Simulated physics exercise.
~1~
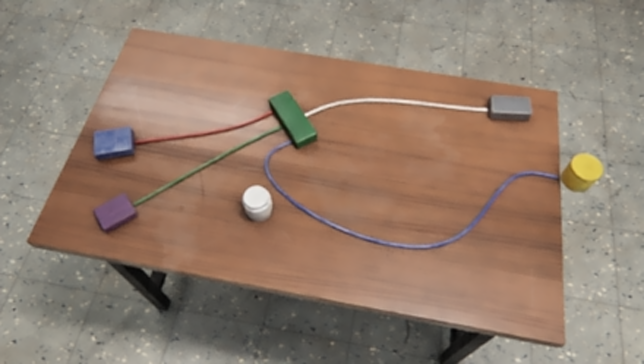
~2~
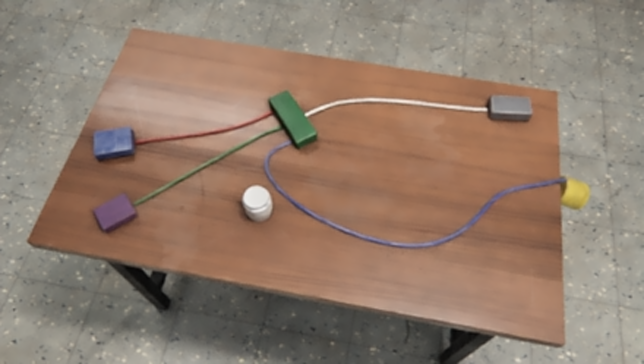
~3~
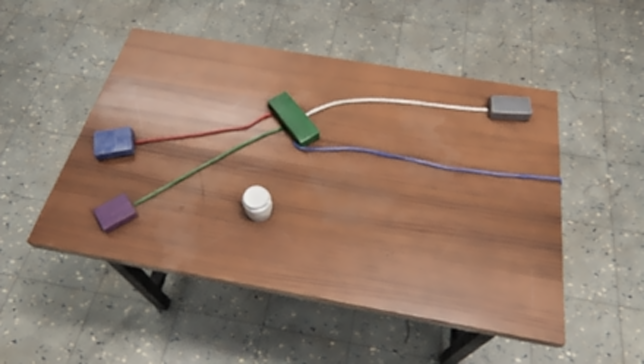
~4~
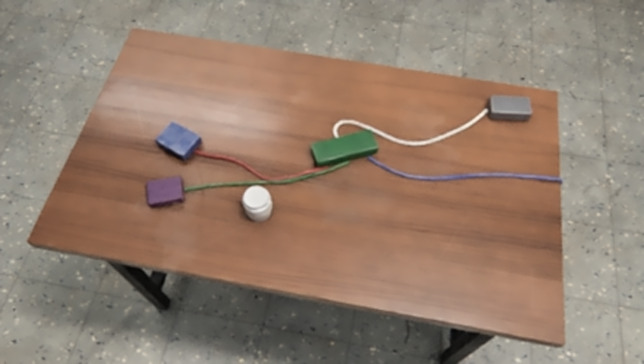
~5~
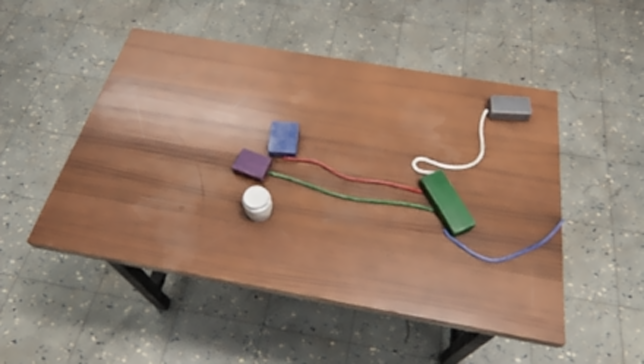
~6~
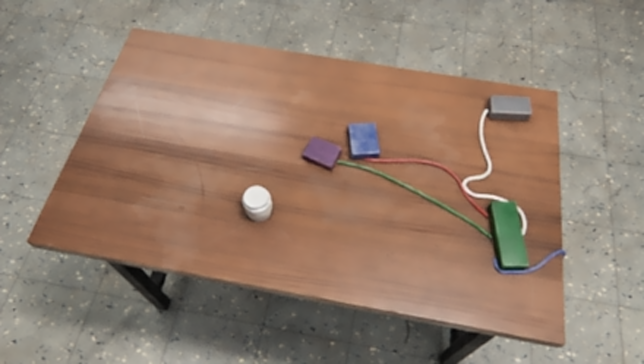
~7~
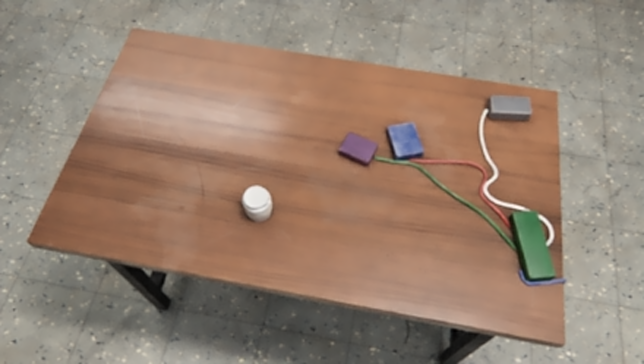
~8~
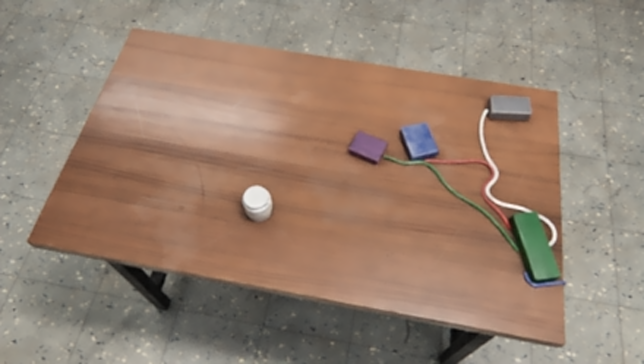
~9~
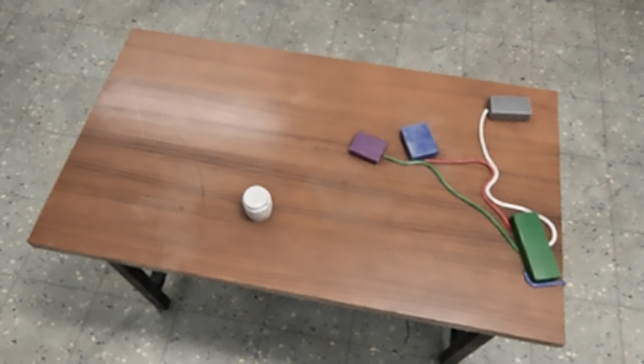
At first, a green power strip on a wooden table is joined by coloured cables to a blue box, a purple box, a grey box and a yellow object at the right edge, with a white jar nearby. The yellow object tips over the edge and drops out of view, pulling its blue cable straight. The green strip is then dragged right and down across the table, turning as it goes and drawing the blue and purple boxes after it by their red and green cables. The white cable bends, but the grey box and jar stay put. Finally, the strip rests near the lower right corner, with the two trailing boxes stopped right of centre.
